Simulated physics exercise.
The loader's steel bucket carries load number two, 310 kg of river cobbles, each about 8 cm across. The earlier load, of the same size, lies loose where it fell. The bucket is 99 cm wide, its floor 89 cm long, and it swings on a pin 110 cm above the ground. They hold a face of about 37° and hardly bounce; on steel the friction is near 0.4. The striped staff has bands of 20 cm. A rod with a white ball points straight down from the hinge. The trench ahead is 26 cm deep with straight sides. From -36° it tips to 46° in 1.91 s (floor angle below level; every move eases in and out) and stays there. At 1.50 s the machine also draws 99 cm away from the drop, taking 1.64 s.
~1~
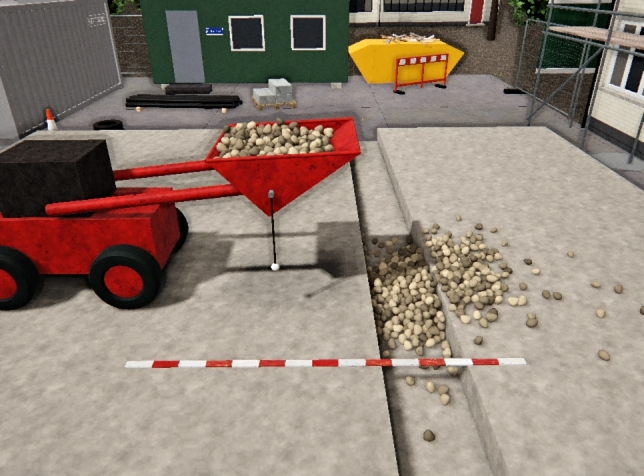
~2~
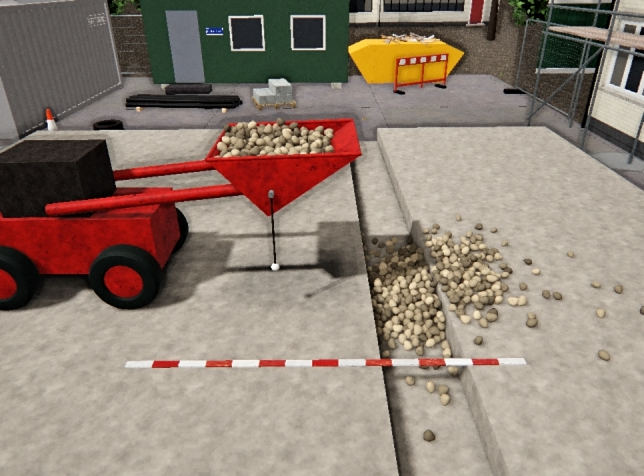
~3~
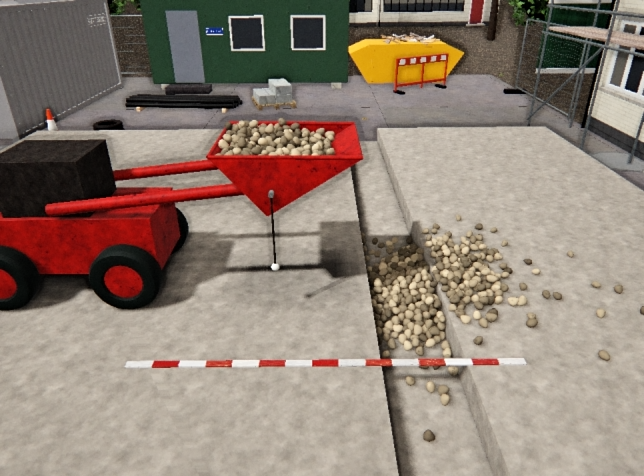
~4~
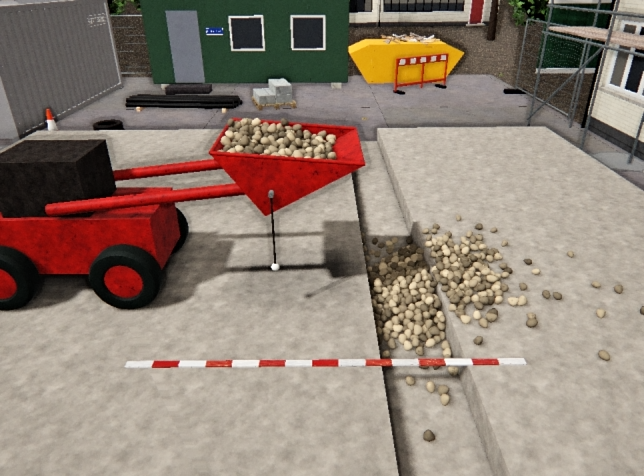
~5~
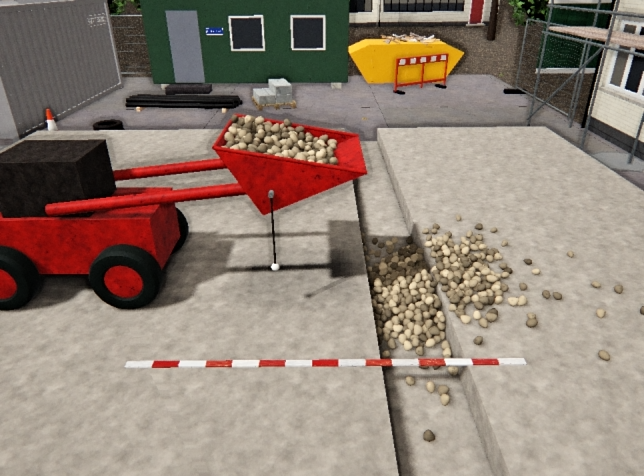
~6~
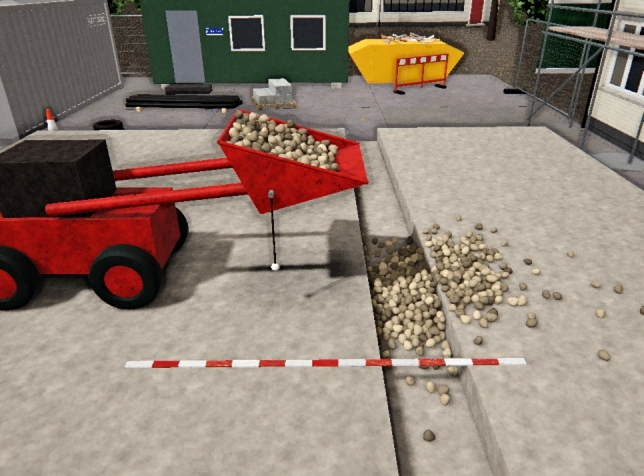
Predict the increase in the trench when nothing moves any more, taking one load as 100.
Some 47 per cent is added.
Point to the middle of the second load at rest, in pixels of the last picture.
Around (362, 271).
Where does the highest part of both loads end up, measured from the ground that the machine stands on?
About 20 cm above it.
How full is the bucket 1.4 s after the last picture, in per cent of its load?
It holds some 5 per cent.
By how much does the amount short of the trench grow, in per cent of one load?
Near 55 parts in a hundred.
Then, 0.8 s after the last picture the floor is at 33°; in per cent of one load, 95 in the bucket, 5 short of the trench, 65 in the trench, 35 past the trench; the foremost stones are at (611, 303).
Then, 1.4 s after the last picture the floor is at 46°; in per cent of one load, 4 in the bucket, 60 short of the trench, 101 in the trench, 35 past the trench; the foremost stones are at (611, 303).
Then, 3.0 s after the last picture the floor is at 46°; in per cent of one load, 0 in the bucket, 53 short of the trench, 113 in the trench, 35 past the trench; the foremost stones are at (611, 303).
Then, 5.5 s after the last picture the floor is at 46°; in per cent of one load, 0 in the bucket, 53 short of the trench, 113 in the trench, 35 past the trench; the foremost stones are at (611, 303). Net gain in the trench, 47.
